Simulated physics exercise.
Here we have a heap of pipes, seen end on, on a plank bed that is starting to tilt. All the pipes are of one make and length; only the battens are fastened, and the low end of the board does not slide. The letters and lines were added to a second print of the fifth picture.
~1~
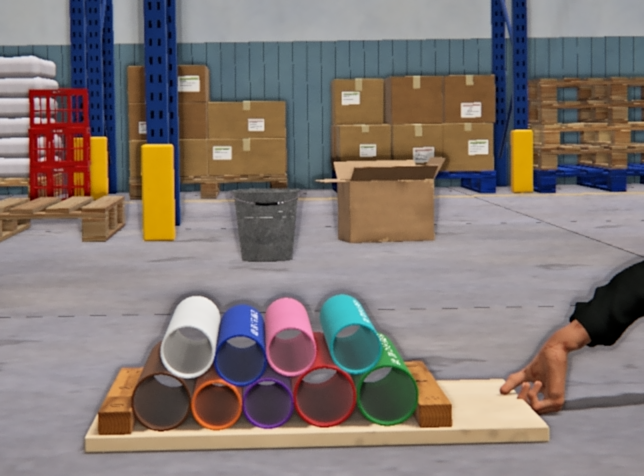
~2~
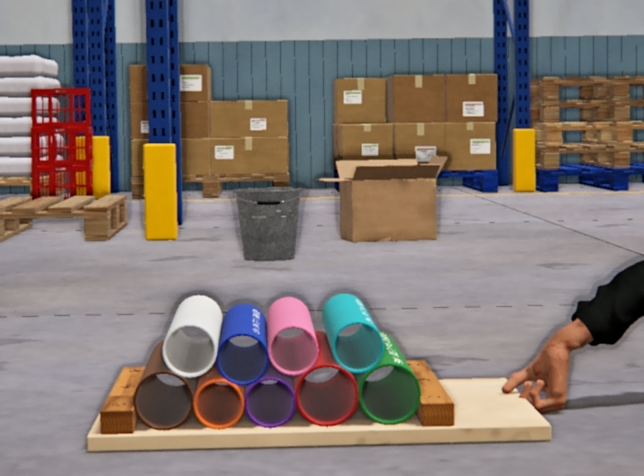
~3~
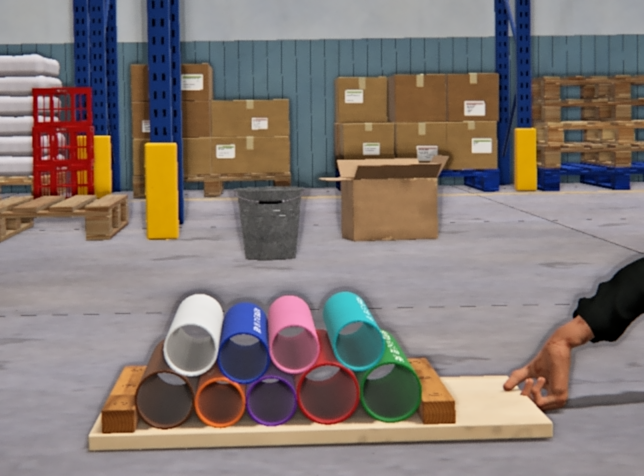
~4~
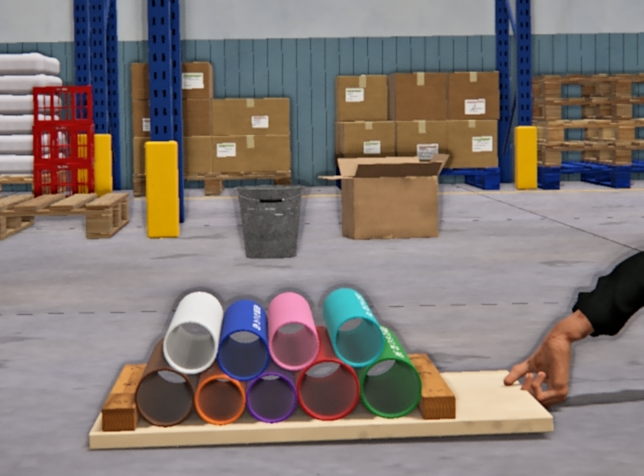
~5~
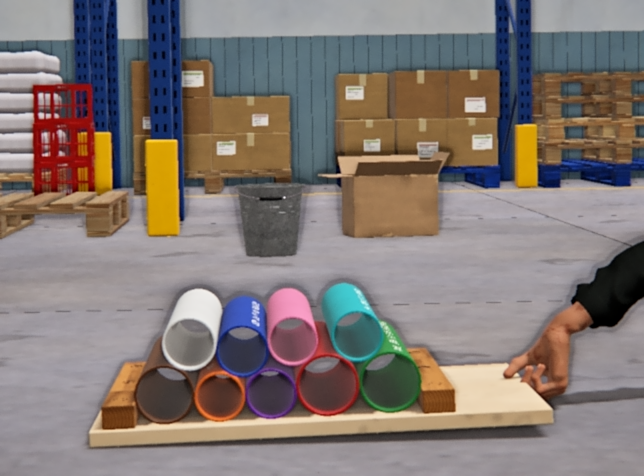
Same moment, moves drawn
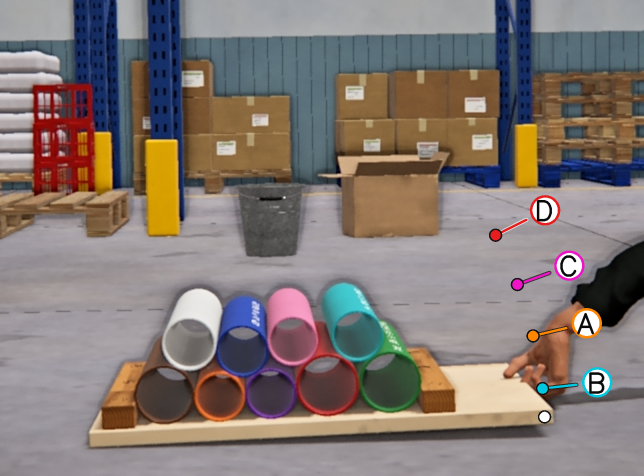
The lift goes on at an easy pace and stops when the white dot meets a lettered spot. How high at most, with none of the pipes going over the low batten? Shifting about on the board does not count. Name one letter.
Mark C is as high as it can go.
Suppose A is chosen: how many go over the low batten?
With A, none.
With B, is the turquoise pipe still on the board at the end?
The turquoise pipe: Yes.
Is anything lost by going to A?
No, at A.
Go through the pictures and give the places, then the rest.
Red pipe (325, 396); green pipe (388, 395); blue pipe (241, 360), in the first frame.
Blue pipe (243, 359); pink pipe (294, 350), in the second frame.
Board (316, 399); green pipe (391, 392); brown pipe (165, 400), in the third frame.
Board (316, 395); brown pipe (165, 397); orange pipe (220, 401), in the fourth frame.
Board (316, 391); brown pipe (165, 395); orange pipe (220, 397), in the fifth frame.
On the marked copy, A at (533, 336); B at (543, 388); C at (517, 284); D at (496, 235); the white dot at (545, 417).
Following C. Soon after the start, board at 14°.
Later, board at 19°.
In the end, board at 19°, none over the low batten.
As for the rest, A none over the low batten; B none over the low batten; D three over the low batten (blue, pink, white).
